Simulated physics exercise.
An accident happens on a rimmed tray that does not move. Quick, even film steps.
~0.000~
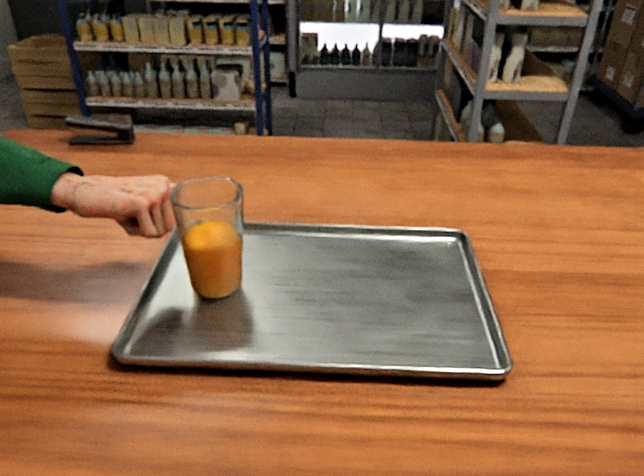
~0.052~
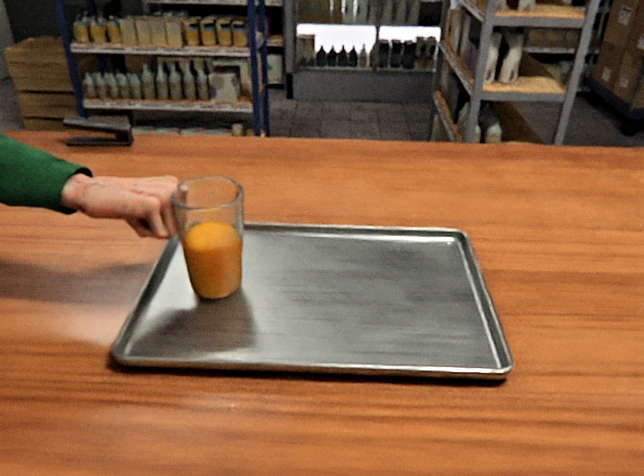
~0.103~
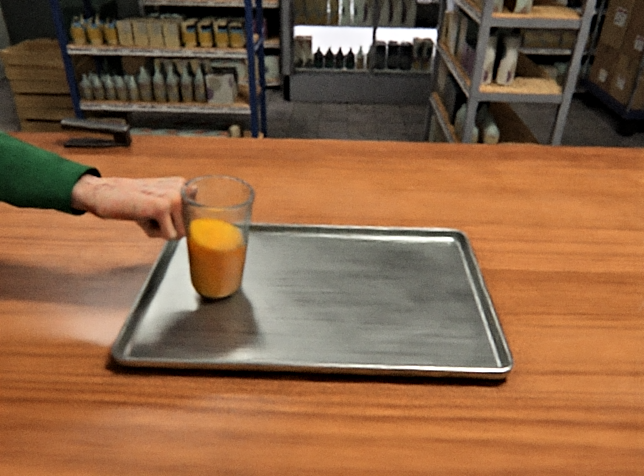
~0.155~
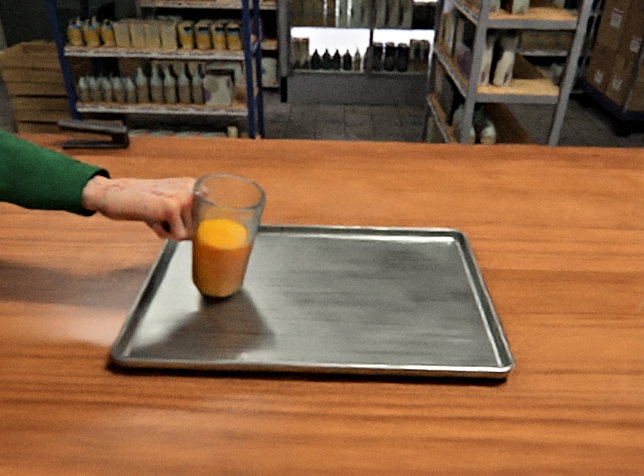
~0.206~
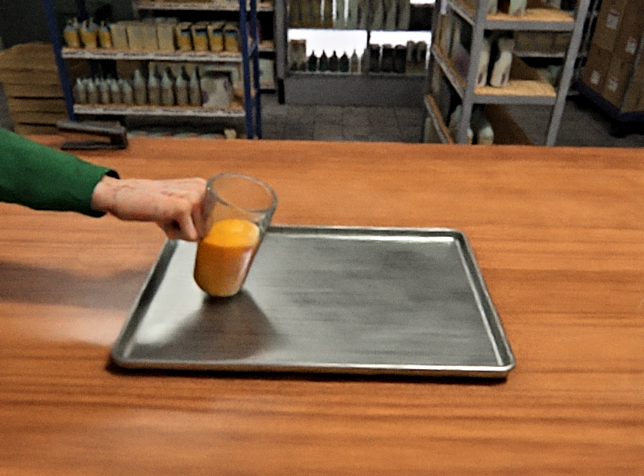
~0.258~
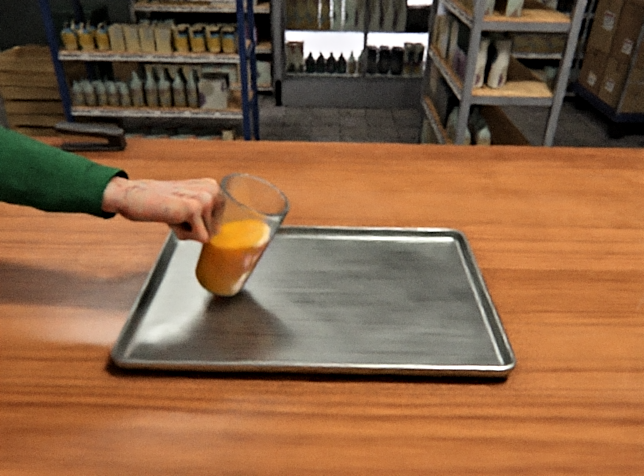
Hand in a green sleeve tilting a clear glass of orange juice gradually to the right on a metal tray.
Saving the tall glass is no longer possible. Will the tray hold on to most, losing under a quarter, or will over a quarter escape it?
The tray sheds more than a quarter of the liquid.
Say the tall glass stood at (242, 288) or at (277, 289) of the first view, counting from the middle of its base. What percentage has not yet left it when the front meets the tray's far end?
Roughly 70 % and then 80 %.
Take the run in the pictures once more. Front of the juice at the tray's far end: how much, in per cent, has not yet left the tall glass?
65 per cent.
A moment on, the tall glass is falling and 100 per cent is in the glass, 0 on the tray and 0 above or beyond its rim.
Next, the tall glass lies on its side and 100 per cent is in the glass, 0 on the tray and 0 above or beyond its rim.
Then the tall glass lies on its side and 64 per cent is in the glass, 32 on the tray and 4 above or beyond its rim.
Later the tall glass lies on its side and 29 per cent is in the glass, 39 on the tray and 32 above or beyond its rim.
In the end 66 per cent is held by tray and glass, 34 is off the tray.
